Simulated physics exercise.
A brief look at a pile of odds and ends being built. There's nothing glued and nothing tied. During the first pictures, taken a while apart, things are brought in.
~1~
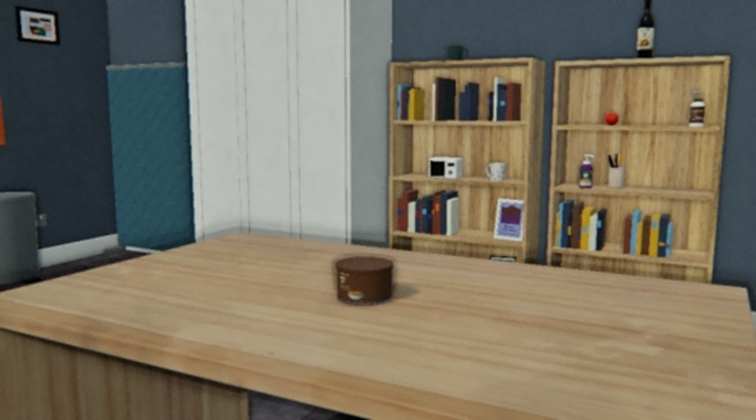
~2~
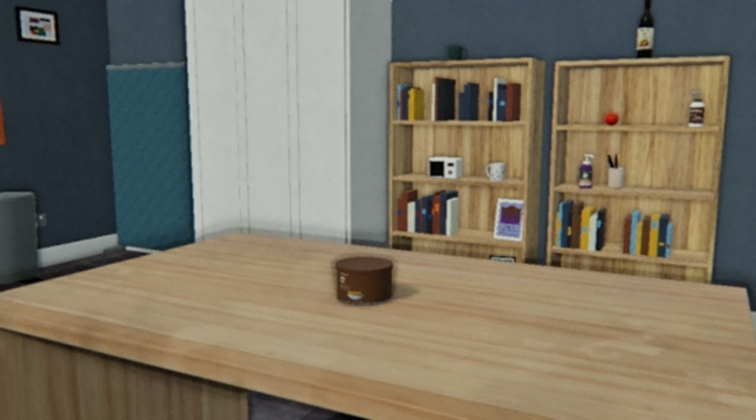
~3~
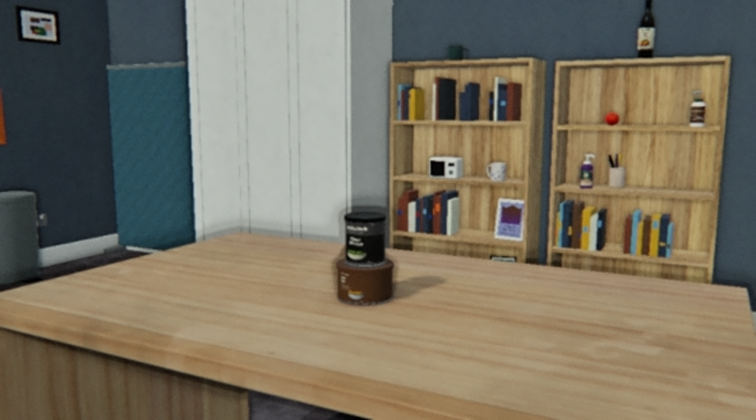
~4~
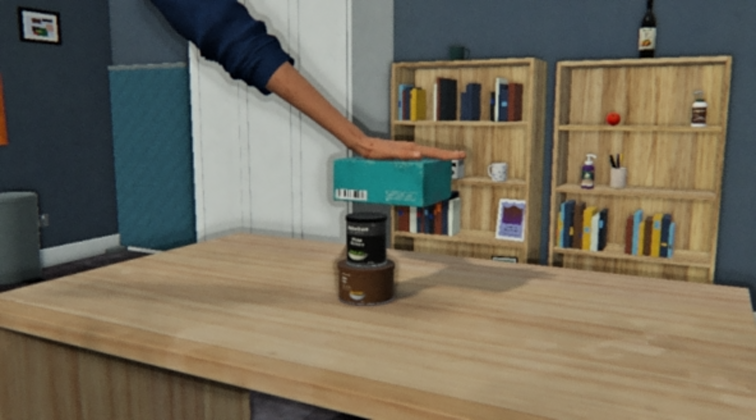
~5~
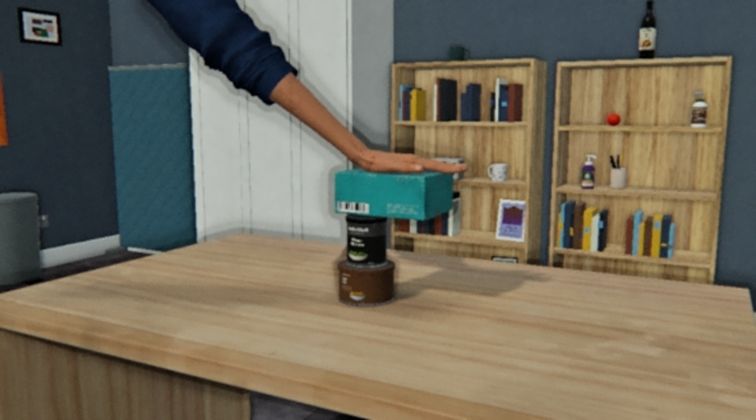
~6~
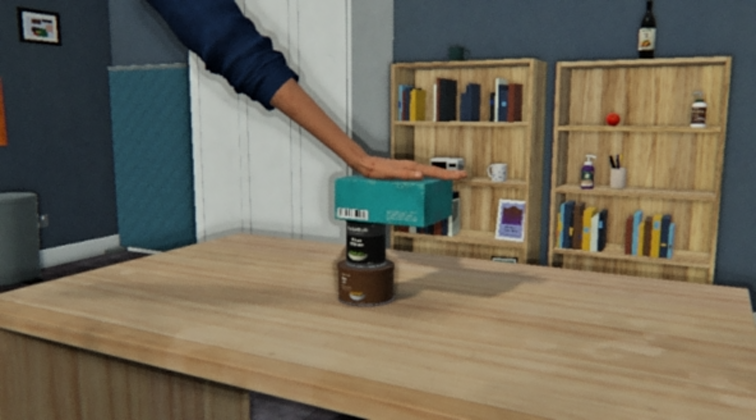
A black jar appeared on top of a brown tub on a wooden table, then a hand lowered a turquoise box onto the jar and kept its palm resting on top.
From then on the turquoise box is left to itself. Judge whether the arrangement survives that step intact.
It does not survive.
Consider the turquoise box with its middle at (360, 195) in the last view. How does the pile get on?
Afterwards the pile remains stable.
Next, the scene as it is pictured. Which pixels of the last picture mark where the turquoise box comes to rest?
The object ends up somewhere around (491, 297).
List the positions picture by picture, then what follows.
In the first frame, the last thing is not in view yet; brown tub (365, 280).
In the second frame, the last thing is not in view yet; brown tub (364, 280).
In the third frame, the last thing is not in view yet; brown tub (365, 280).
The fourth frame shows coming down; turquoise box (393, 179); brown tub (366, 281).
The fifth frame shows coming down; turquoise box (395, 191); brown tub (366, 281).
The sixth frame shows set down, still held; turquoise box (394, 198); brown tub (366, 281).
Then, 0.40 s past the last view, turquoise box now fallen.
Then, 0.50 s past the last view, things are still on the move.
Then, 0.70 s past the last view, as before.
Finally, fallen, turquoise box; the other 2 still in place. Final places as the last picture's camera would see them, turquoise box near (491, 297). The pile gives way.
